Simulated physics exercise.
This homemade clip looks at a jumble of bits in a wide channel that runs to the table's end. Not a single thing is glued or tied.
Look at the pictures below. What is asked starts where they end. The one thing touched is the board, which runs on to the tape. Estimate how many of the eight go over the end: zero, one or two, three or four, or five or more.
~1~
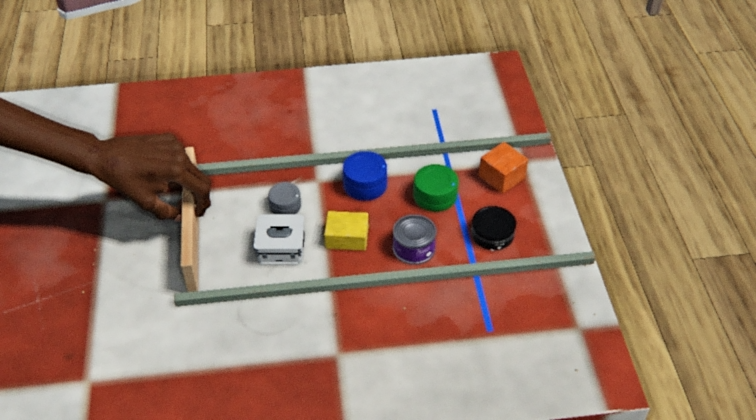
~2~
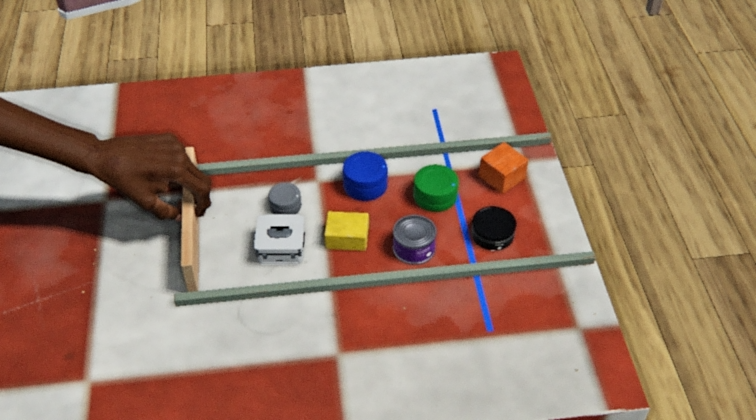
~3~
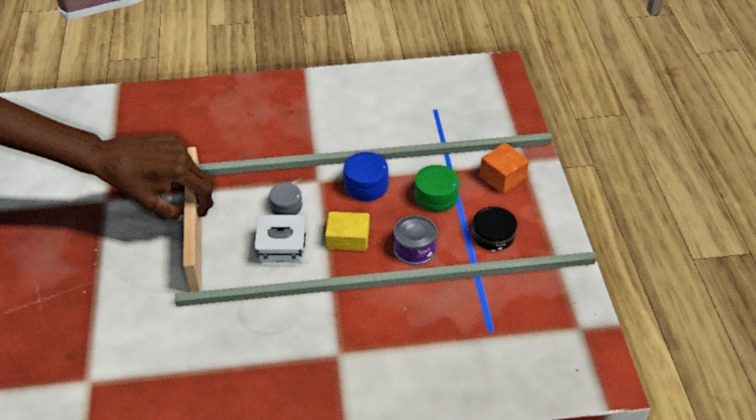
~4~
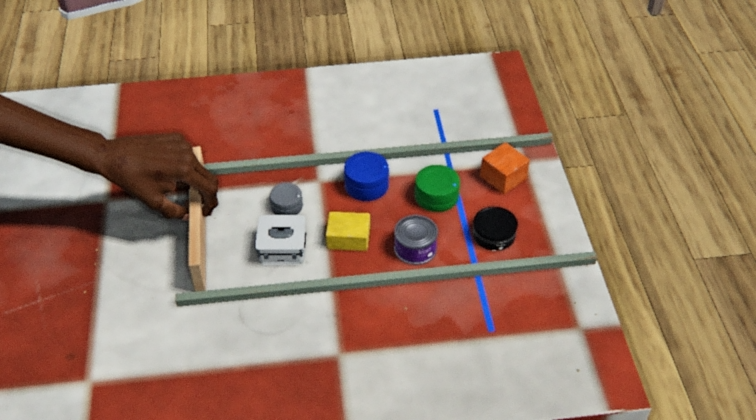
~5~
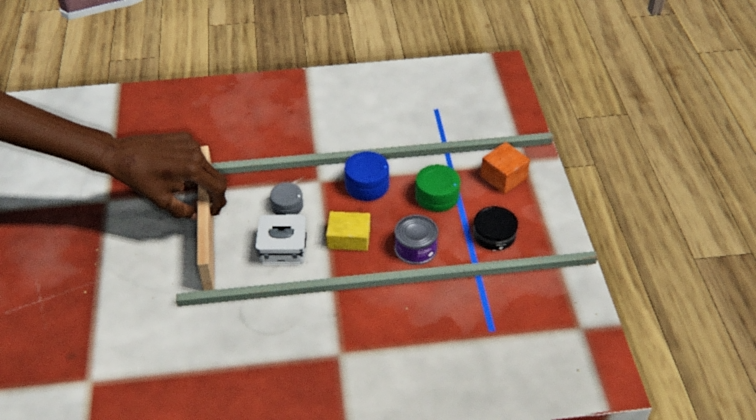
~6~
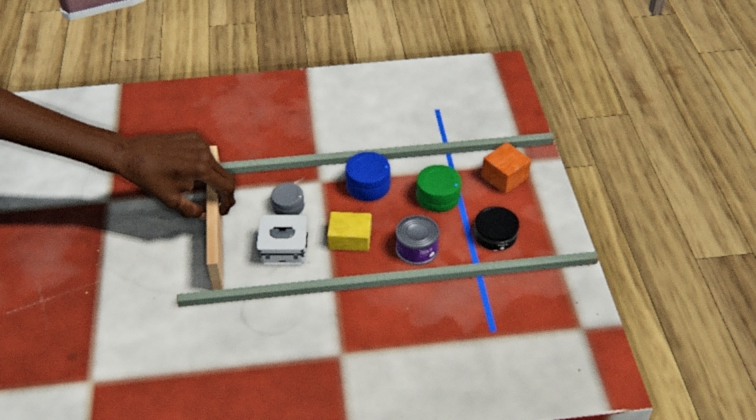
The push fails to knock any off.
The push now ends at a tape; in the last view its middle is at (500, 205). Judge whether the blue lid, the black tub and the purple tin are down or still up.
Note: Blue lid remains; black tub drops down; purple tin remains.
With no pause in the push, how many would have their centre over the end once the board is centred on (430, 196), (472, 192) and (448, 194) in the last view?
Over the end: 0, 0, 0.
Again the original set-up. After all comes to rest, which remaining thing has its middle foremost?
The one you want is the black tub.
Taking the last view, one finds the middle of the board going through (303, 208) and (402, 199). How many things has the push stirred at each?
The first count is 3, and then it's 7.
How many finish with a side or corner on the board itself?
Contact count: 3.
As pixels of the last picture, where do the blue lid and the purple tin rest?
The blue lid finishes at (473, 158); the purple tin finishes at (532, 239).
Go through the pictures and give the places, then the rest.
In the first frame, orange block (503, 168); black tub (494, 228); green lid (436, 188); board (191, 218); tape (459, 208).
In the second frame, black tub (494, 229); board (191, 218).
In the third frame, green lid (437, 188); grey lid (286, 200).
In the fourth frame, orange block (505, 168); yellow block (348, 231).
In the fifth frame, black tub (495, 229); white case (282, 241).
In the sixth frame, orange block (506, 168); black tub (496, 229); green lid (439, 188); board (215, 217); tape (462, 208).
Soon after, none off yet; orange block at rest near (506, 168); black tub at rest near (496, 229); green lid at rest near (439, 188).
After that, none off yet; orange block at rest near (508, 167); black tub displaced about its own width near (537, 229); green lid displaced about its own width near (476, 184).
In the end, the number that fall off is zero.
